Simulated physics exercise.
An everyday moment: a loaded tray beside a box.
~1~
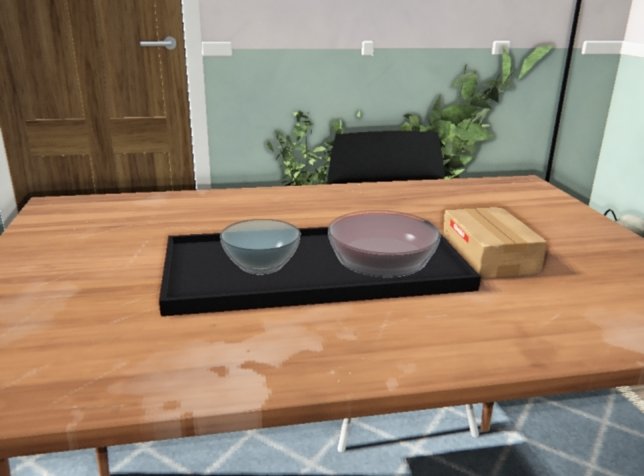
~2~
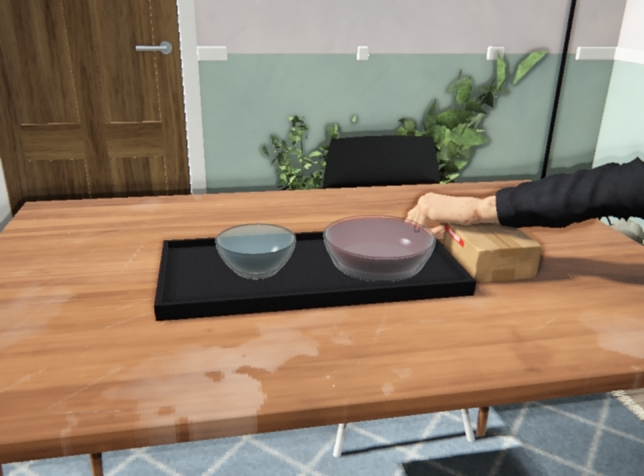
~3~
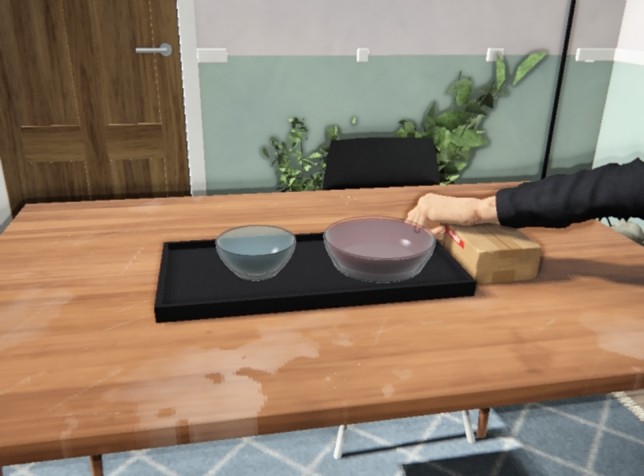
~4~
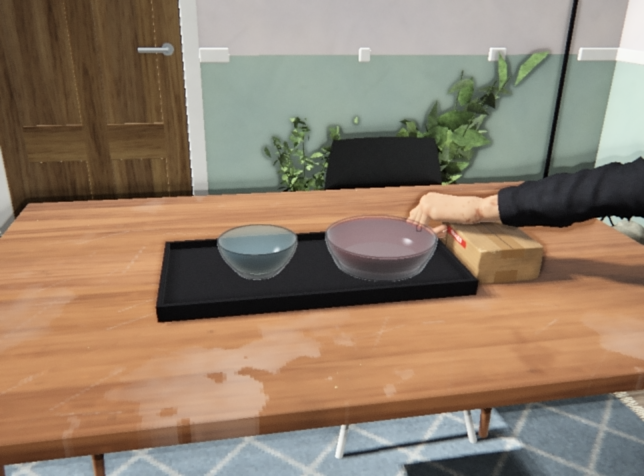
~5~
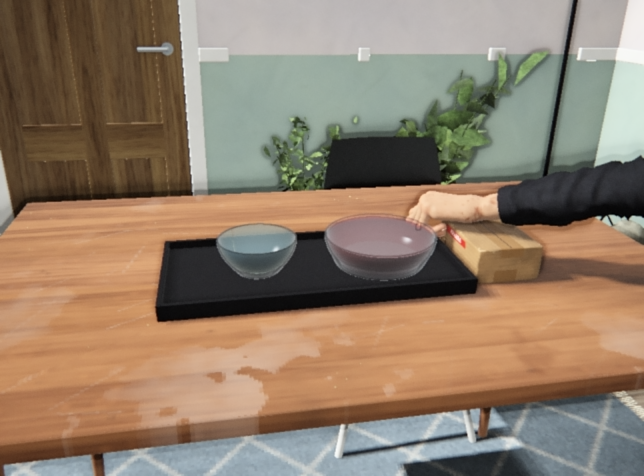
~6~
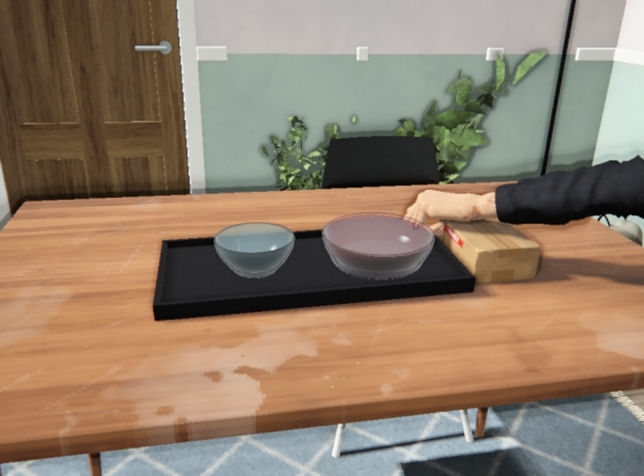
On a wooden table, a black tray held a small bluish bowl and a larger pinkish one beside a cardboard box; a dark-sleeved hand reached in from the right, gripped its end, and barely moved it.
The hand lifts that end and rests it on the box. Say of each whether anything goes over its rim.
The bowl spills and the dish spills.
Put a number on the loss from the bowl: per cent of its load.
Close to 20 %.
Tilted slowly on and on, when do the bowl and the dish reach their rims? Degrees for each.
Roughly 2 degrees and 4 degrees.
Soon after, the tray slopes by about 4°; bowl, some has gone over its rim; dish, nothing has left it.
Later, the tray slopes by about 9°; bowl, some has gone over its rim; dish, some has gone over its rim.
In the end, the tray slopes by about 8°, resting on the box; bowl, some has gone over its rim; dish, some has gone over its rim.
